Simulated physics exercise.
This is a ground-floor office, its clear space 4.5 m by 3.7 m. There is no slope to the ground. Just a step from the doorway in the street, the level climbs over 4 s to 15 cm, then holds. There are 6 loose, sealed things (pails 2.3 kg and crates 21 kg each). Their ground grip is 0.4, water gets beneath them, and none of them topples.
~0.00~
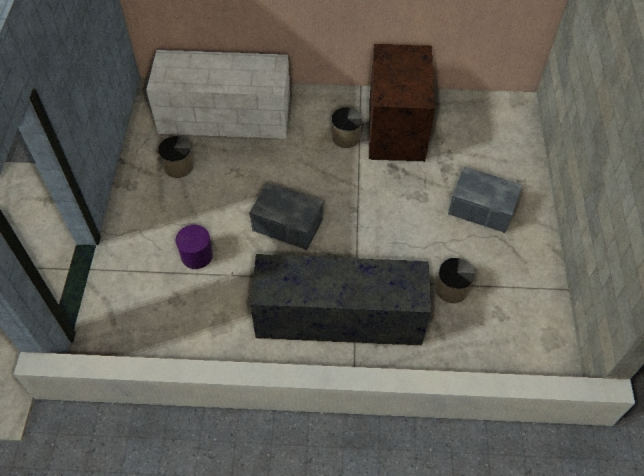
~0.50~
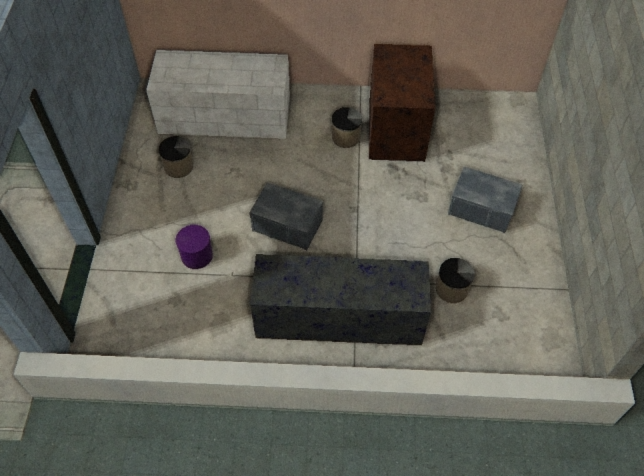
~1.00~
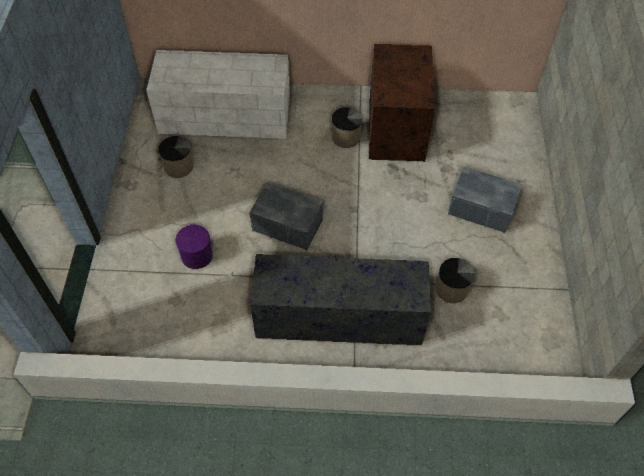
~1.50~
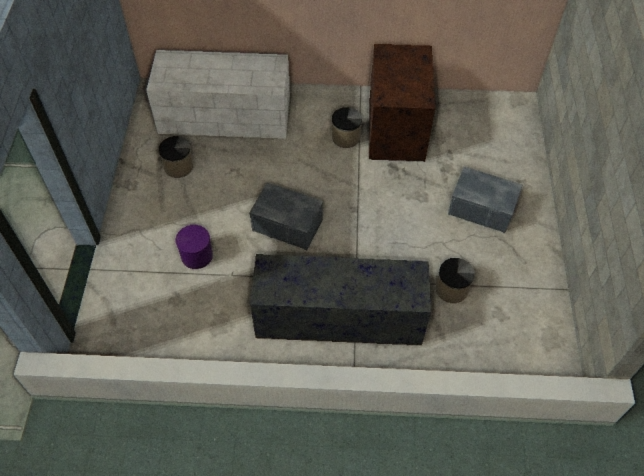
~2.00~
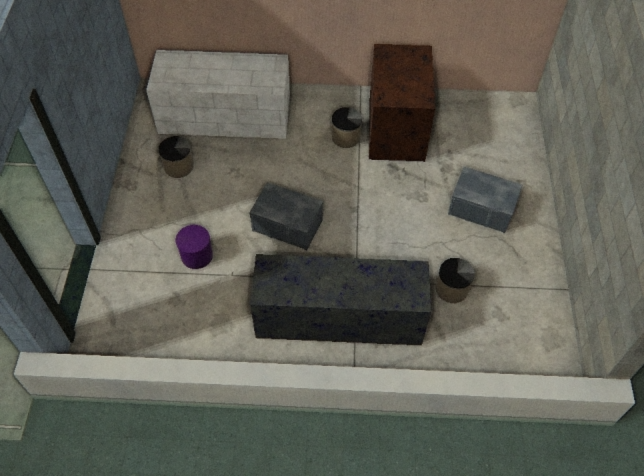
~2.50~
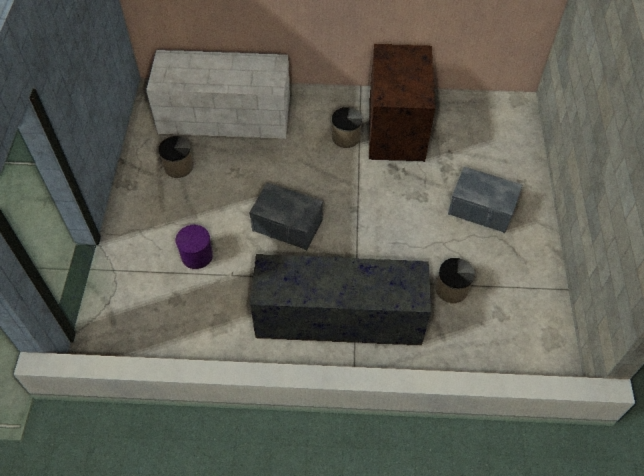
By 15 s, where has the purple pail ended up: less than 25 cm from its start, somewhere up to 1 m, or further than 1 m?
It has ended up further than 1 m from its start.
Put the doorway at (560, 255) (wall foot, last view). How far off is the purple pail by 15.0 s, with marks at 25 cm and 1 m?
Note: Purple pail displaced a long way.
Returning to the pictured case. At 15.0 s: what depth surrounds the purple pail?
Depth: About 7 cm.
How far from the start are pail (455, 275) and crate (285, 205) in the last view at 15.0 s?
In that order: 150 cm, 10 cm.
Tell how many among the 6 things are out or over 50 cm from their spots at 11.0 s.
3.
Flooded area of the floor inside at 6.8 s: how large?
I'd put it close to 9.0 m2.
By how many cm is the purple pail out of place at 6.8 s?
Some 200 cm from the start.
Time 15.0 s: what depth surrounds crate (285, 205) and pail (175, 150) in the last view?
I'd estimate 7 cm for the first and 3 cm for the second.
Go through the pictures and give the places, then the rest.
The first picture shows the purple pail at (193, 239) rests on the ground; 0.0 m2 under water; 0 of 6 have shifted.
The second picture shows the purple pail at (193, 239) rests on the ground; water covers 0.0 m2; 0 of 6 have shifted.
The third picture shows the purple pail at (193, 239), on the bottom; 0.0 m2 under water; 0 of 6 have shifted.
The fourth picture shows the purple pail at (193, 239) rests on the ground; 0.0 m2 under water; 0 of 6 have shifted.
The fifth picture shows the purple pail at (193, 239), on the bottom; 0.0 m2 under water; 0 of 6 have shifted.
The sixth picture shows the purple pail at (193, 239) rests on the ground; water covers 0.1 m2; 0 of 6 have shifted.
After 3.5 s the purple pail is near (193, 239), 0.0 m from its start, aground; 0 afloat.
After 6.8 s the purple pail is near (388, 254), 1.8 m from its start, aground; 0 afloat.
After 11.0 s the purple pail is near (516, 107), 3.7 m from its start, aground; 2 afloat.
After 15.0 s the purple pail is near (442, 95), 3.1 m from its start, afloat; 4 afloat.
